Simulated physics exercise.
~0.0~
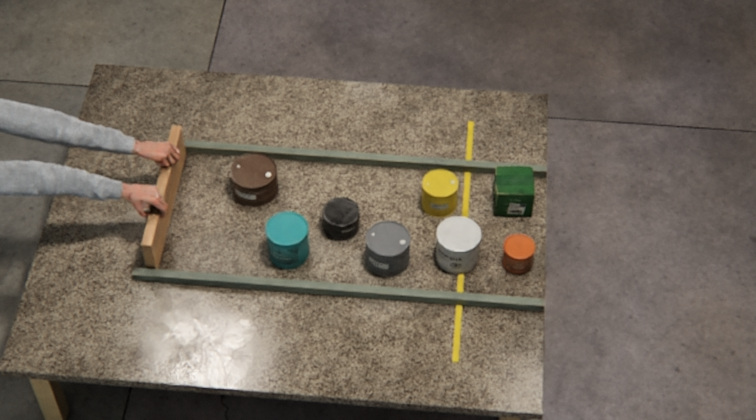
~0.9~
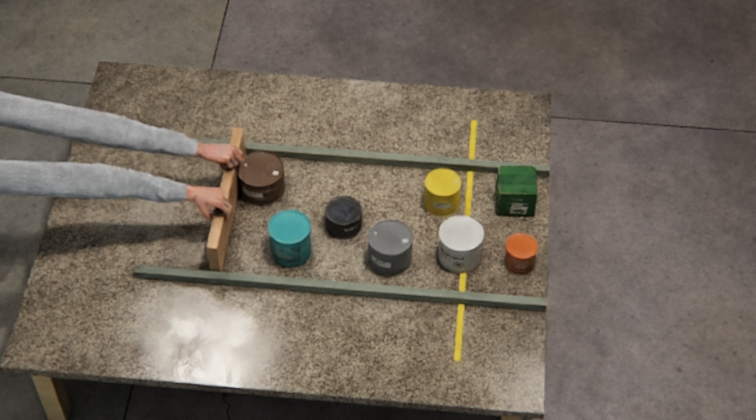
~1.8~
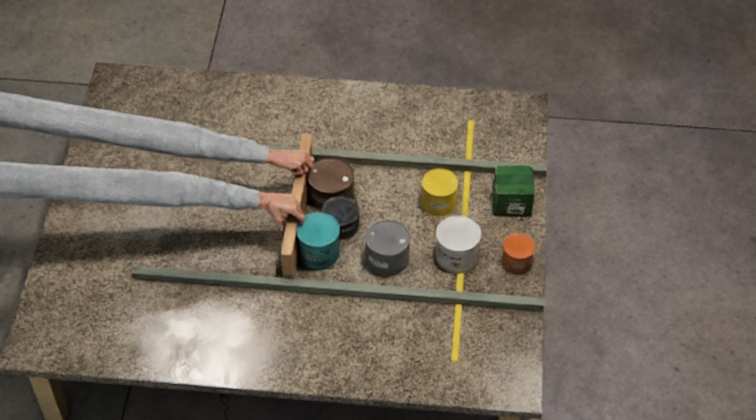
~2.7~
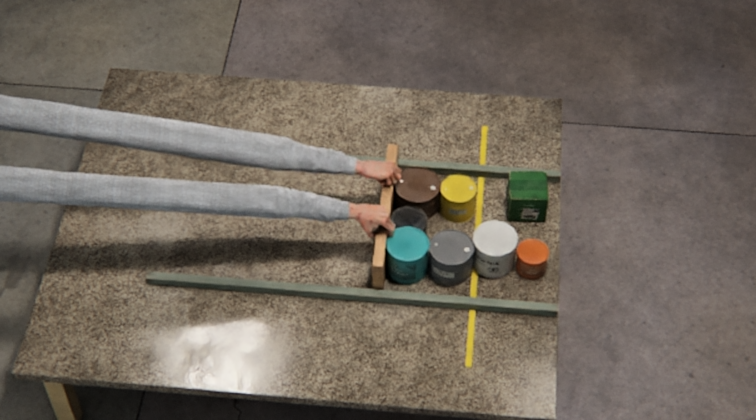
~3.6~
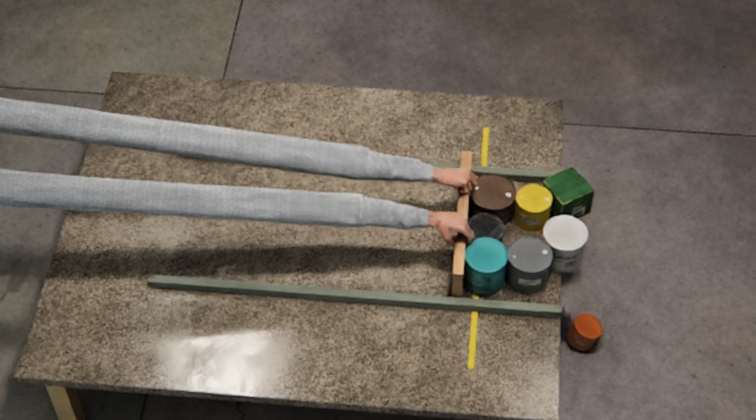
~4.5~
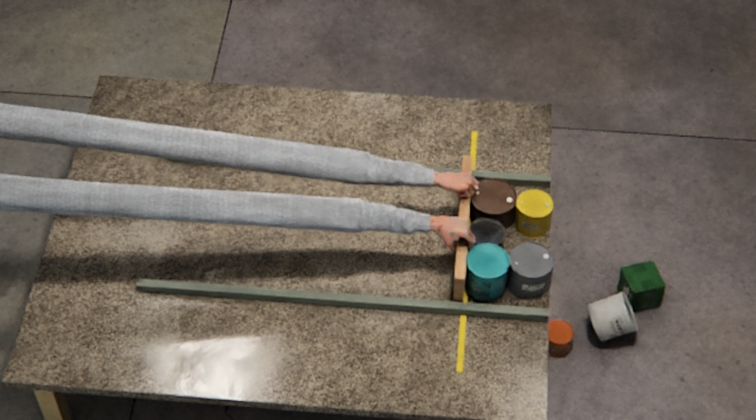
On a speckled tabletop, hands slide a wooden plank right to a yellow line, bunching cans and sending three containers off.
